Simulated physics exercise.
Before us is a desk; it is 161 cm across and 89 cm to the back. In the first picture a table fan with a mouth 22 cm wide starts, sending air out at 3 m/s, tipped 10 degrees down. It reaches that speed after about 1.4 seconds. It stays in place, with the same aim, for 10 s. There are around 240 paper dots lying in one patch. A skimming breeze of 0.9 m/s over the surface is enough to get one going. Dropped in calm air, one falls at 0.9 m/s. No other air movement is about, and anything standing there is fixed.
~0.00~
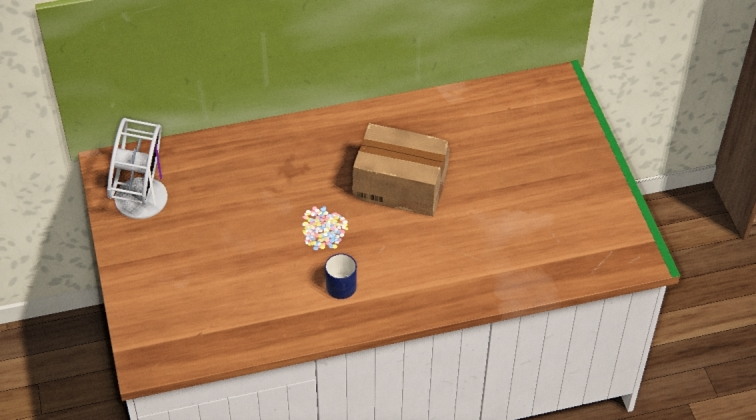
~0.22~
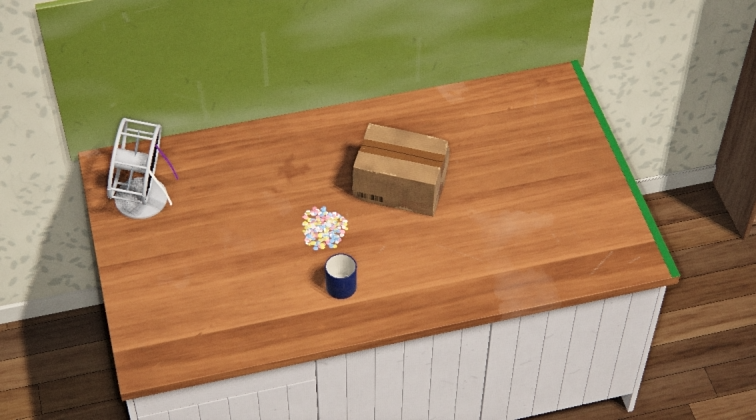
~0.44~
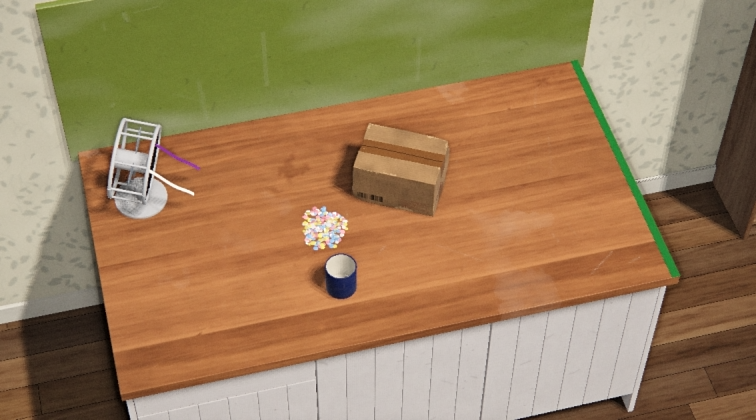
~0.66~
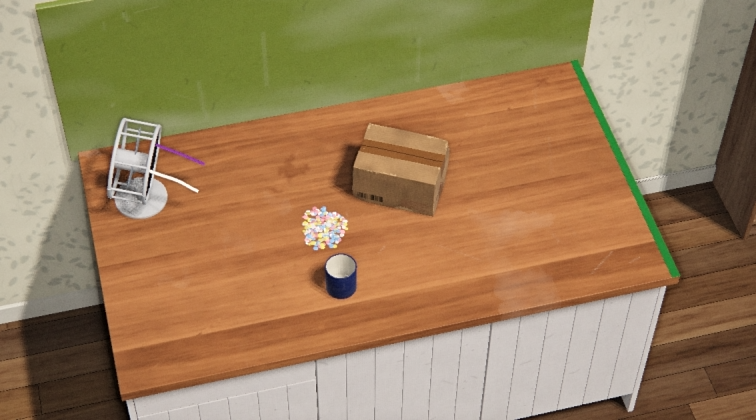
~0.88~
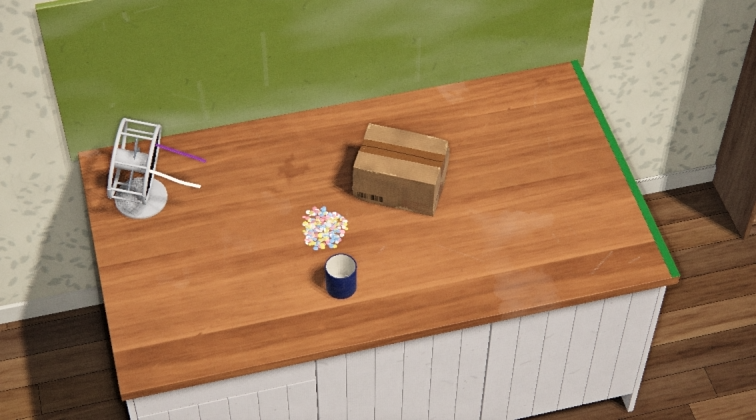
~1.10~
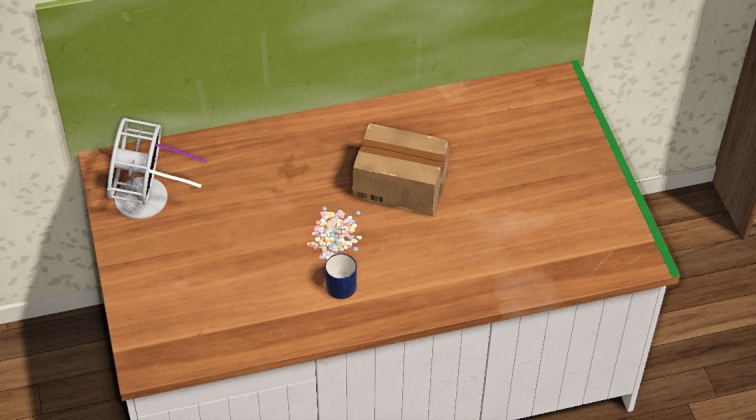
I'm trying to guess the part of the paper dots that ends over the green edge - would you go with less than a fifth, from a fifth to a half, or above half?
The part past that edge will never reach a fifth.
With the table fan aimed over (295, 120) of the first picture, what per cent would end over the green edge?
Result: Approx. 0 percent.
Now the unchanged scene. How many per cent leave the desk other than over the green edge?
I would say close to 90 %.
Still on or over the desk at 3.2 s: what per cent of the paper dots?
I'd say close to 10 % are still there.
After 2.0 s the count stands so, 1 % are over the green edge.
After 3.2 s the count stands so, 3 % are over the green edge.
After 5.5 s the count stands so, 3 % are over the green edge.
After 10.0 s, at the end, 3 % are over the green edge.
